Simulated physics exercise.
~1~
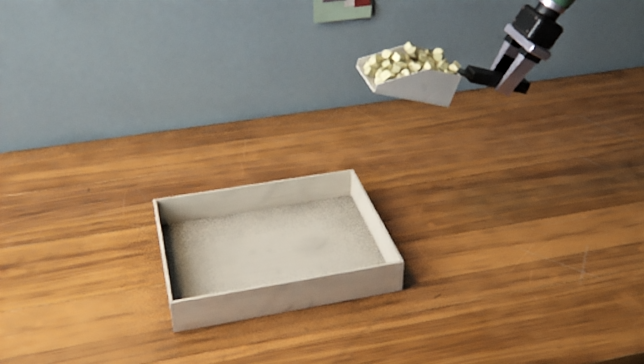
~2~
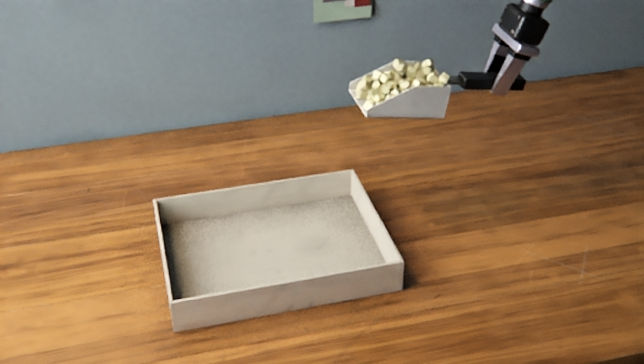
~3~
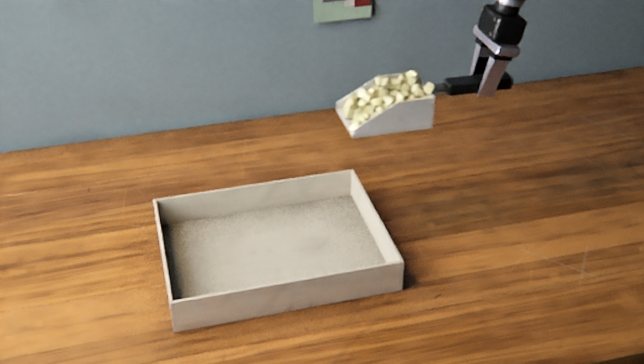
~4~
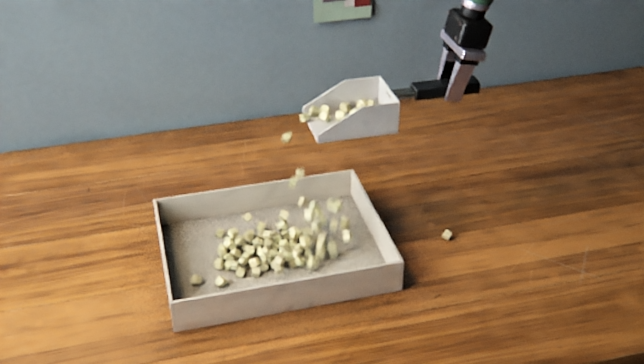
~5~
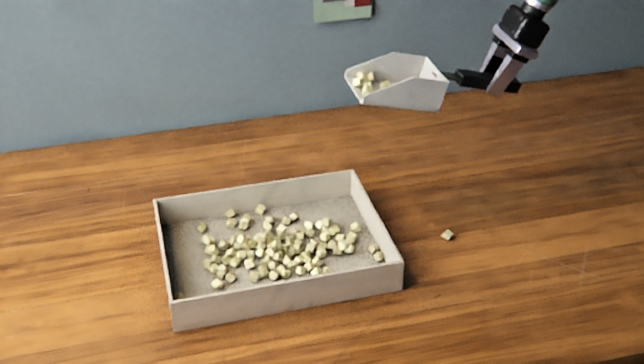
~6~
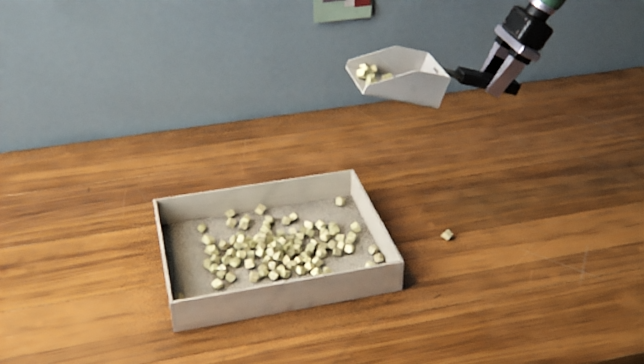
On a wooden table against a blue-gray wall, a robot arm lowered a white scoop of pale cubes and spilled most into a shallow tray, then lifted and tipped the scoop back with a few still inside and one stray cube on the table.
